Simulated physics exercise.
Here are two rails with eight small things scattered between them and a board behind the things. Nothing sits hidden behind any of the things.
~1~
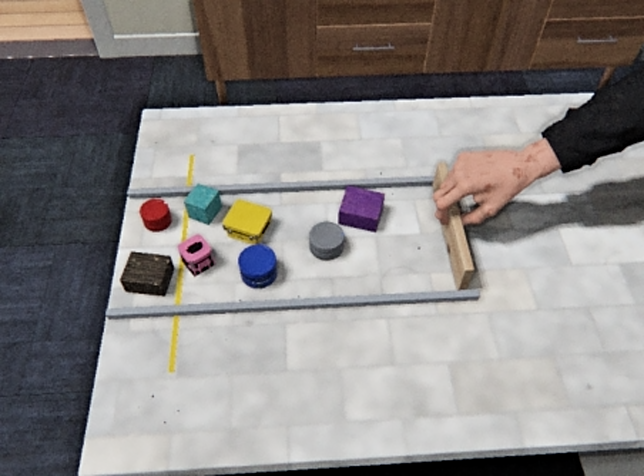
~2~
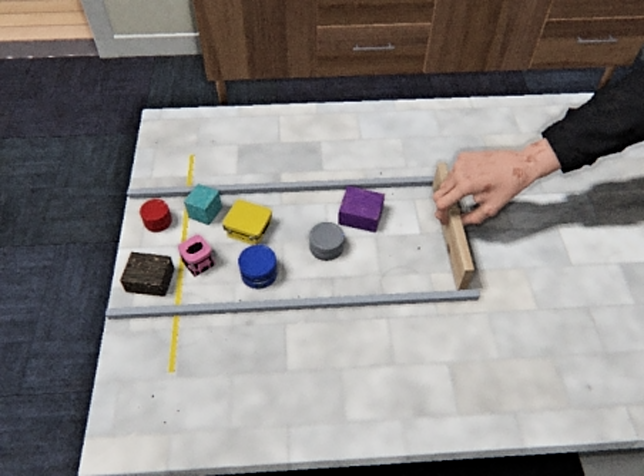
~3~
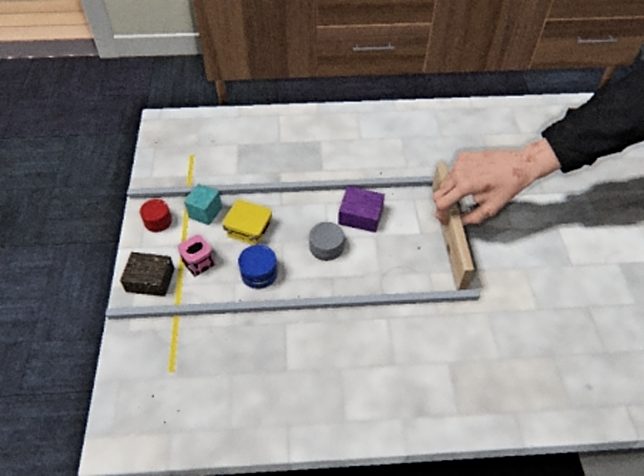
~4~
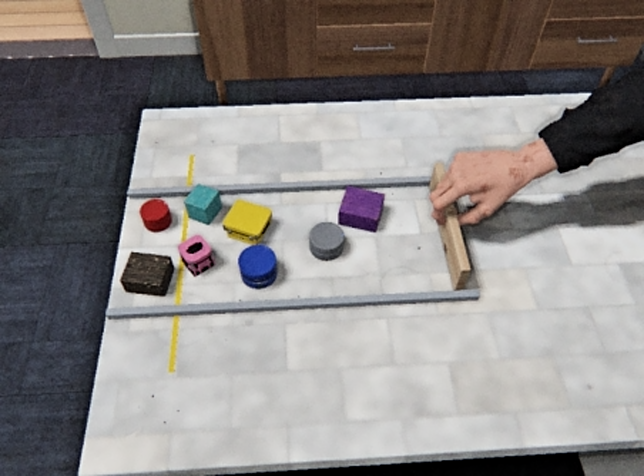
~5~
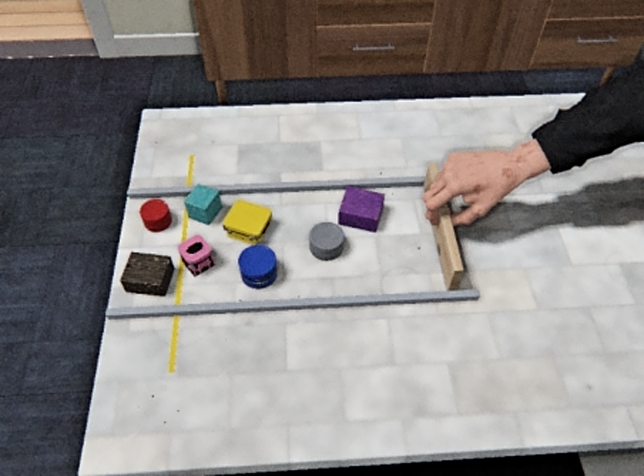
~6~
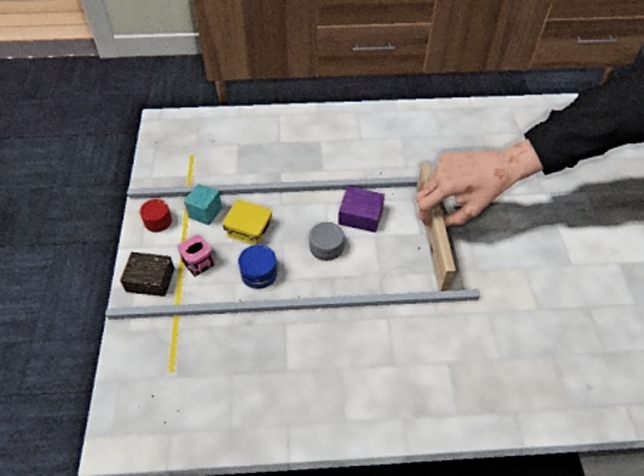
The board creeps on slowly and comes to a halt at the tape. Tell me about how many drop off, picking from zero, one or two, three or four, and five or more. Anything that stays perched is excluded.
The number going over the end will be just one or two.
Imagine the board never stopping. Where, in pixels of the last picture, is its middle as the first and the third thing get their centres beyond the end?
It sits near (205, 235), and then near (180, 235).
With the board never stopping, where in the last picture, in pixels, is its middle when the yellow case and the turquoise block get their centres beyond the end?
For the yellow case, about (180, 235); for the turquoise block, about (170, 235).
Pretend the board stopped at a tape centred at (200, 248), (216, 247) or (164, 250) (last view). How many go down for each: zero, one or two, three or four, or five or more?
Tape by tape, the falls would be: Either one or two, then no fall at all, then three or four.
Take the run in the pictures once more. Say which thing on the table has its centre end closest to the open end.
It would be the black block, I'd say.
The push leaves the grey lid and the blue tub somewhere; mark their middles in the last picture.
They come to rest around (164, 250) and (159, 281).
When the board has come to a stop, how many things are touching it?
The count is 3.
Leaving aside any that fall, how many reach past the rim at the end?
It would come to 3.
Soon after, none off yet; red lid at rest near (156, 216); black block at rest near (148, 274); pink case at rest near (197, 255).
At rest, the number that fall off is one or two; fallen, red lid.
